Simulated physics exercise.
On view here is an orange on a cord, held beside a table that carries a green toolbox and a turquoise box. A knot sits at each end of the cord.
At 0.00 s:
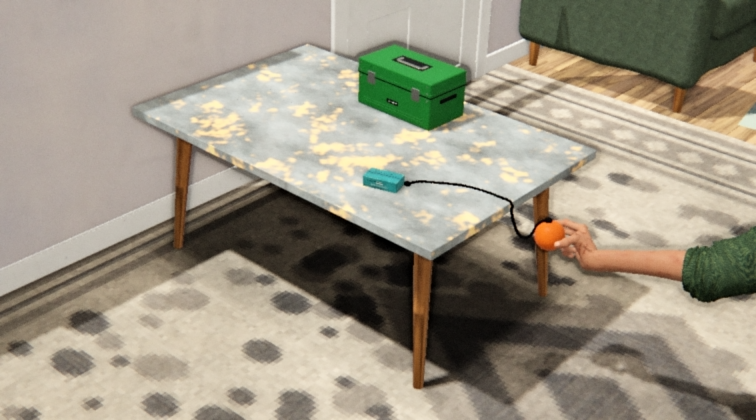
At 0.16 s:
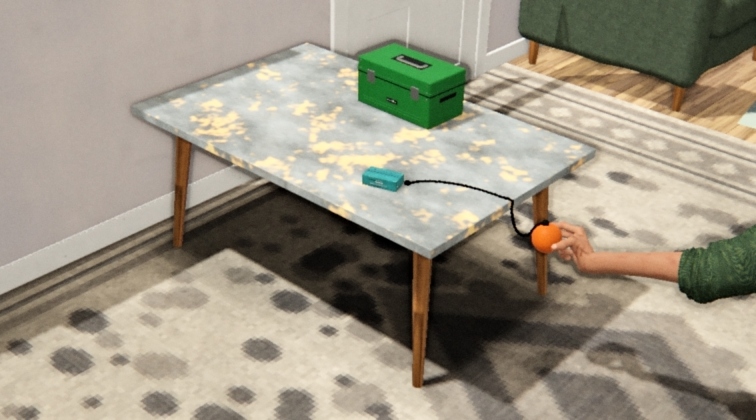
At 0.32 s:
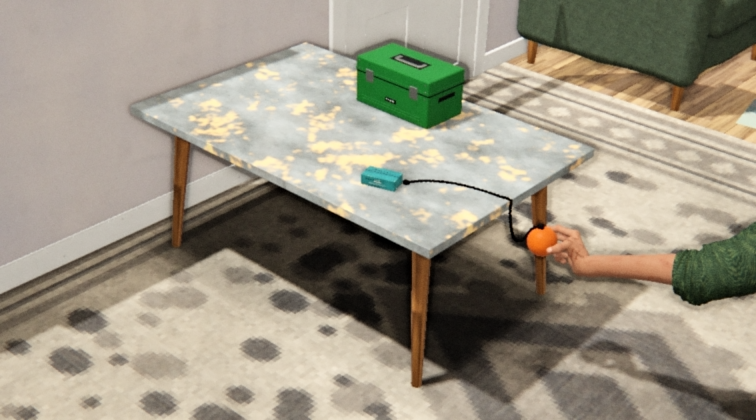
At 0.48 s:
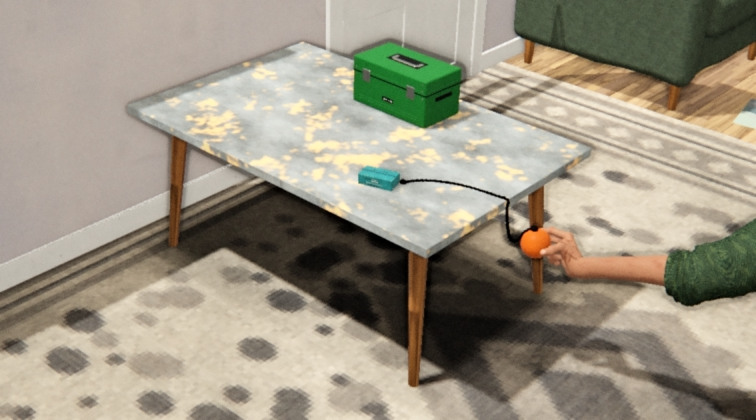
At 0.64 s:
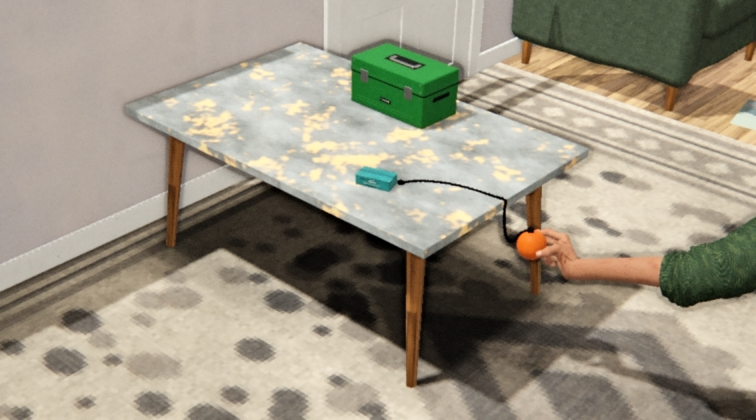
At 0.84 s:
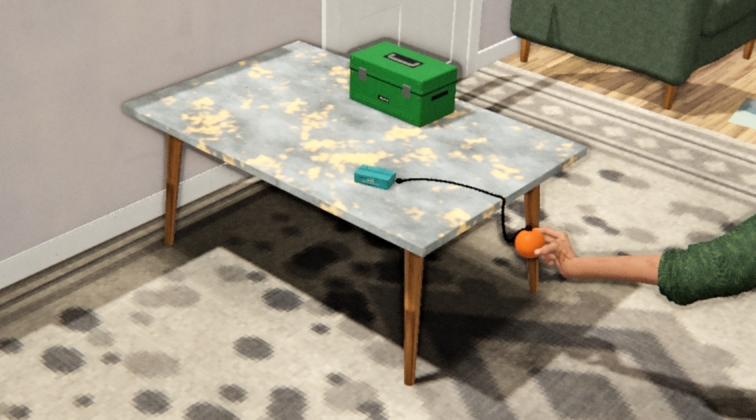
At first, a hand at the right holds an orange on a dark cord beside a low table, the cord running over the edge to a turquoise box near a green toolbox. The hand then lowers the orange slightly and shifts it a little left, while the boxes barely change position.
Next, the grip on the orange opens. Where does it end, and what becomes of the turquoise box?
Well, the orange falls all the way; as for the turquoise box, it tumbles off after it.
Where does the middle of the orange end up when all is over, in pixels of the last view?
When everything settles, look roughly at (493, 344).
After 1.08 s, orange off the ground near (523, 292); toolbox in place; box shifted a little.
After 1.28 s, orange on the floor near (504, 345); toolbox in place; box tugged along near (538, 216).
After 1.48 s, orange on the floor near (494, 347); toolbox in place; box down on the floor.
In the end, orange on the floor near (493, 344); toolbox in place; box down on the floor. The orange lands on the floor and the turquoise box follows it down.
